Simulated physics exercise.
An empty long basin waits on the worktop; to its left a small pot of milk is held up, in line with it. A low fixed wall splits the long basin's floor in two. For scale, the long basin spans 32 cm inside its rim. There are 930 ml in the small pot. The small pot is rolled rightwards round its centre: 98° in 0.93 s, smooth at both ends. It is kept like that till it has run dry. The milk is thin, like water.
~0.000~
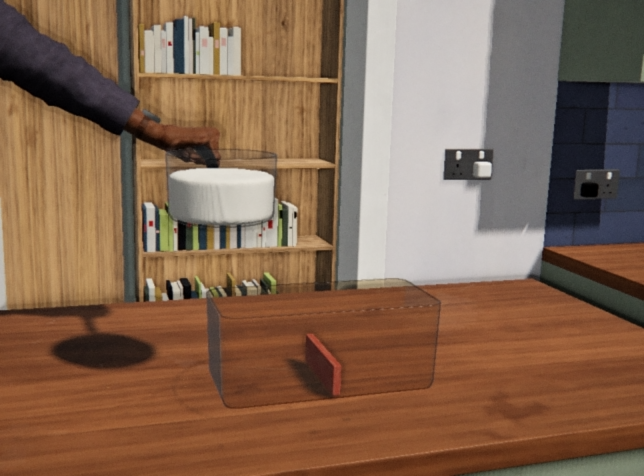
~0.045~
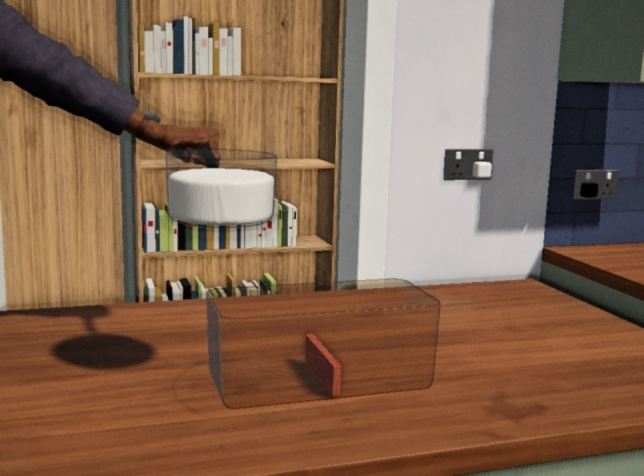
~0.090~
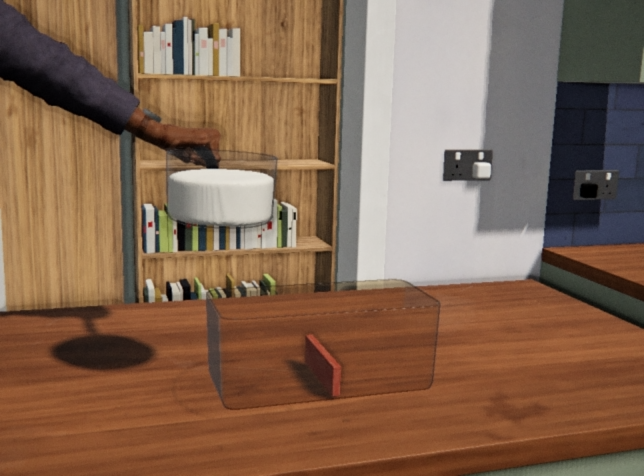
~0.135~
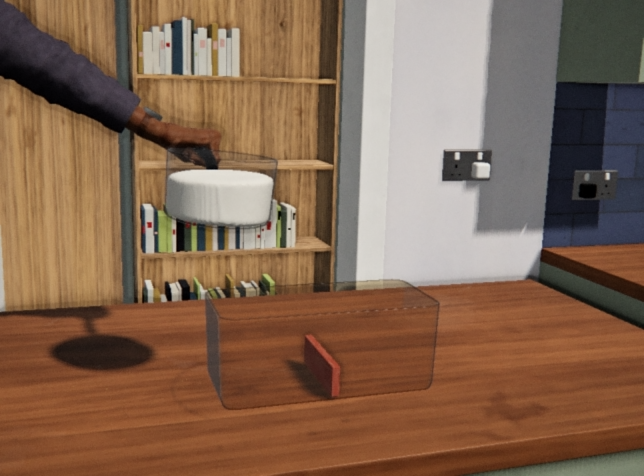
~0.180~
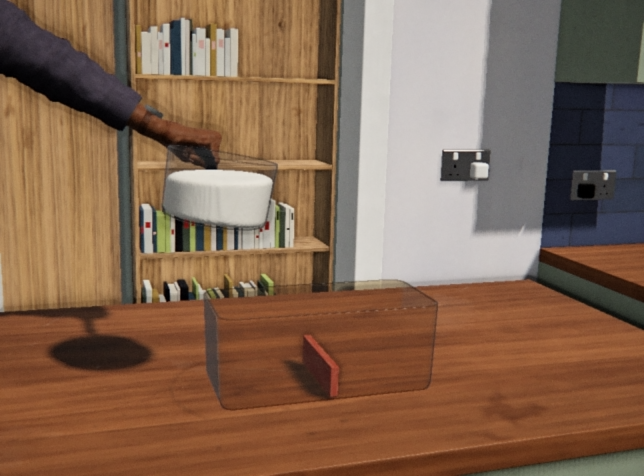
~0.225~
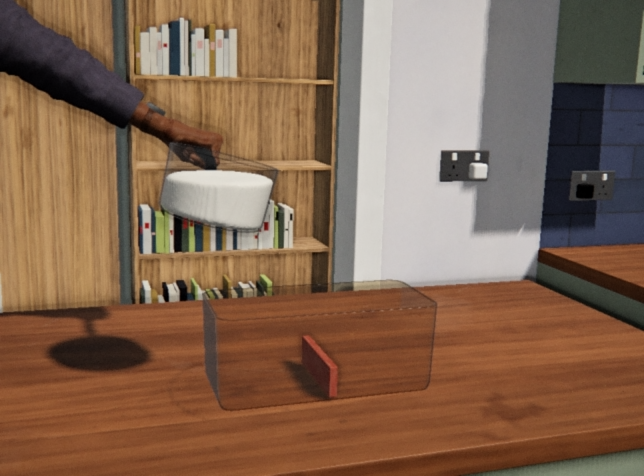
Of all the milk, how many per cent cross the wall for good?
About 46 per cent.
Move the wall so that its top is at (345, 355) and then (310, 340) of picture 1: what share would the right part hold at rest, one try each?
First 10, then 65 per cent.
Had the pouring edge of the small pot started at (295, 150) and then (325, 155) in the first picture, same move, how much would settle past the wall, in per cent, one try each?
First 80, then 90 per cent.
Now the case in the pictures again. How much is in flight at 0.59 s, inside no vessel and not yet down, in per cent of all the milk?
Near 26 in a hundred.
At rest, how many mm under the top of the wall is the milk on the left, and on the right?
Left about 24 mm, right about 26 mm.
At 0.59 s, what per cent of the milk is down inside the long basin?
Some 2 per cent.
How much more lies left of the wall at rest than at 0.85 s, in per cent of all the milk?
About 32 per cent.
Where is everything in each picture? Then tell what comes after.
Tilt 0°; pouring edge (274, 155); surface from (168, 176) to (271, 174); the long basin's rim runs from (214, 305) to (423, 292); the wall's top is at (322, 350), in the first frame.
Tilt 1°; pouring edge (274, 156); surface from (168, 175) to (271, 175), in the second frame.
Tilt 2°; pouring edge (275, 158); surface from (168, 176) to (271, 176), in the third frame.
Tilt 5°; pouring edge (275, 161); surface from (168, 177) to (271, 177), in the fourth frame.
Tilt 9°; pouring edge (275, 165); surface from (167, 177) to (270, 178), in the fifth frame.
Tilt 13°; pouring edge (275, 170); surface from (166, 177) to (270, 178), in the sixth frame.
Then, 0.59 s in, the tilt is 68° and 72 per cent is still to pour, 2 is left of the wall and 0 right of it.
Then, 0.85 s in, the tilt is 96° and 20 per cent is still to pour, 22 is left of the wall and 41 right of it.
Then, 1.13 s in, the tilt is 98° and 4 per cent is still to pour, 46 is left of the wall and 45 right of it.
Then, 1.43 s in, the tilt is 98° and 1 per cent is still to pour, 52 is left of the wall and 46 right of it.
Finally, 53 per cent lies left of the wall, 46 right of it and 1 outside.
